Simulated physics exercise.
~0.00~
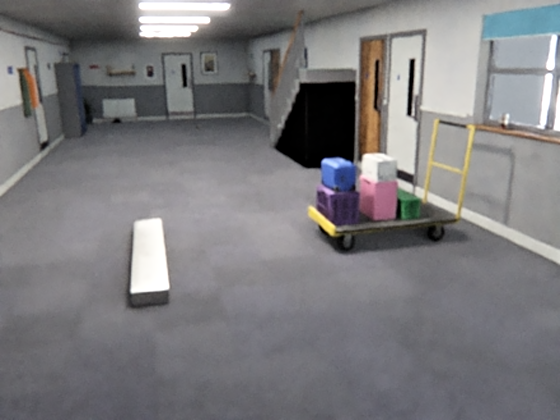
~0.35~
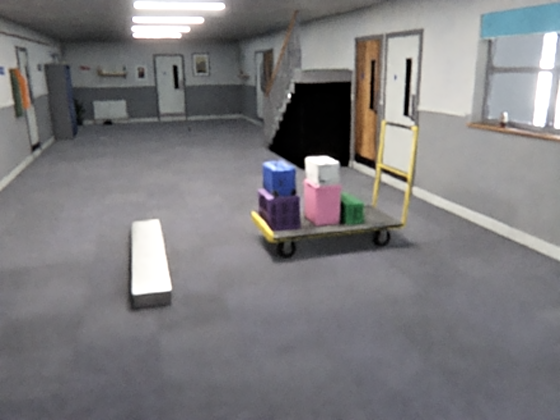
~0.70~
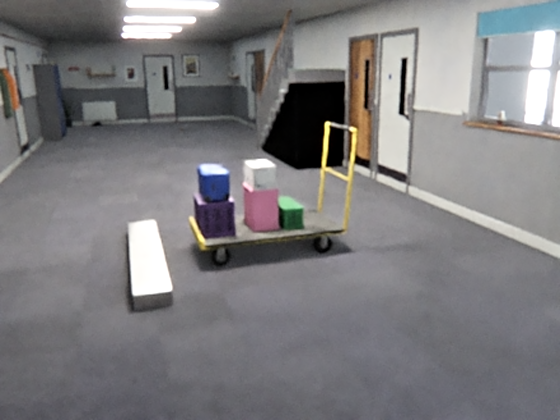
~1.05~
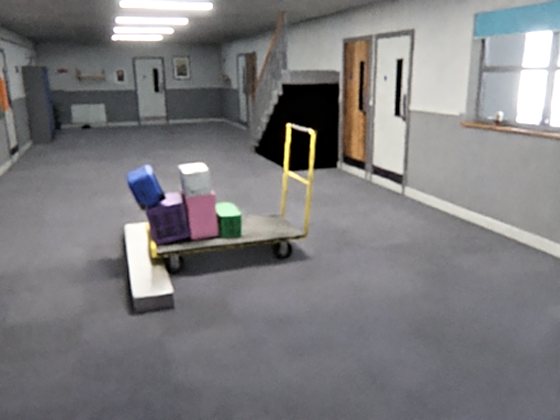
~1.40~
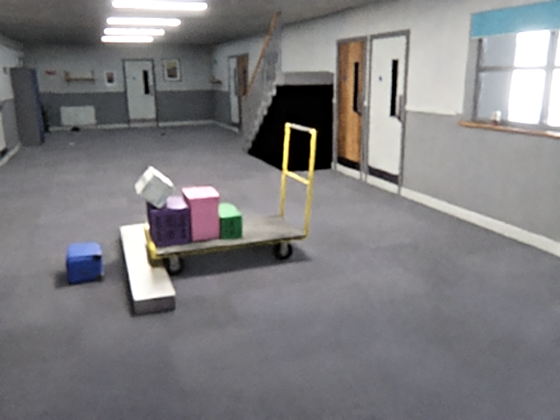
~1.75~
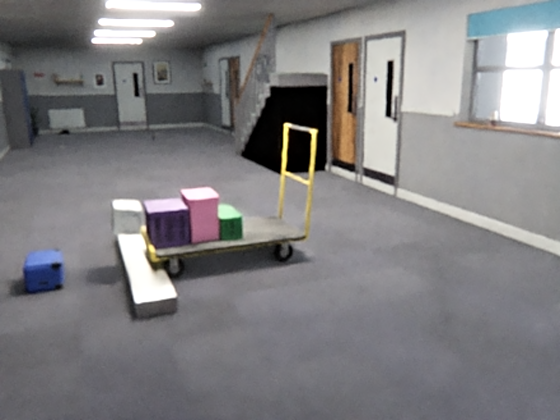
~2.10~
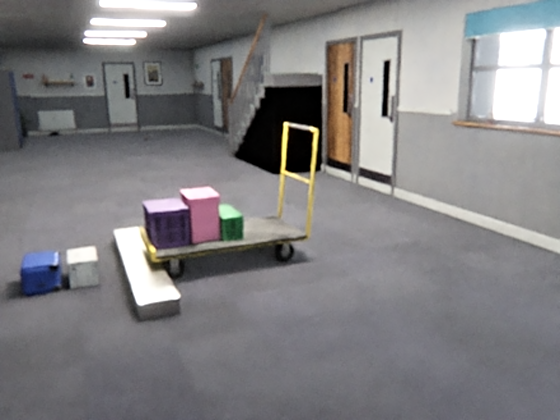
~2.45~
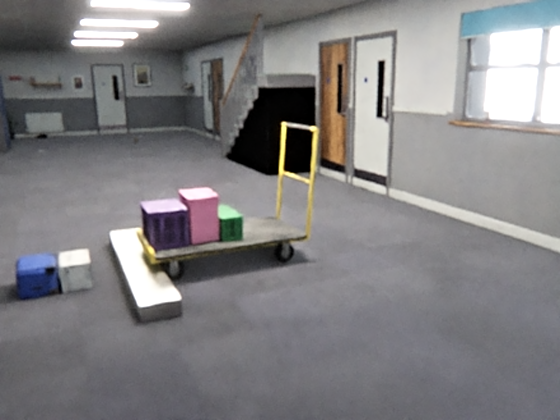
A flatbed trolley stacked with coloured boxes rolled left across a grey floor and stopped dead against a low sill, throwing the blue box and then the white one over the front, while the purple, pink and green ones stayed aboard.
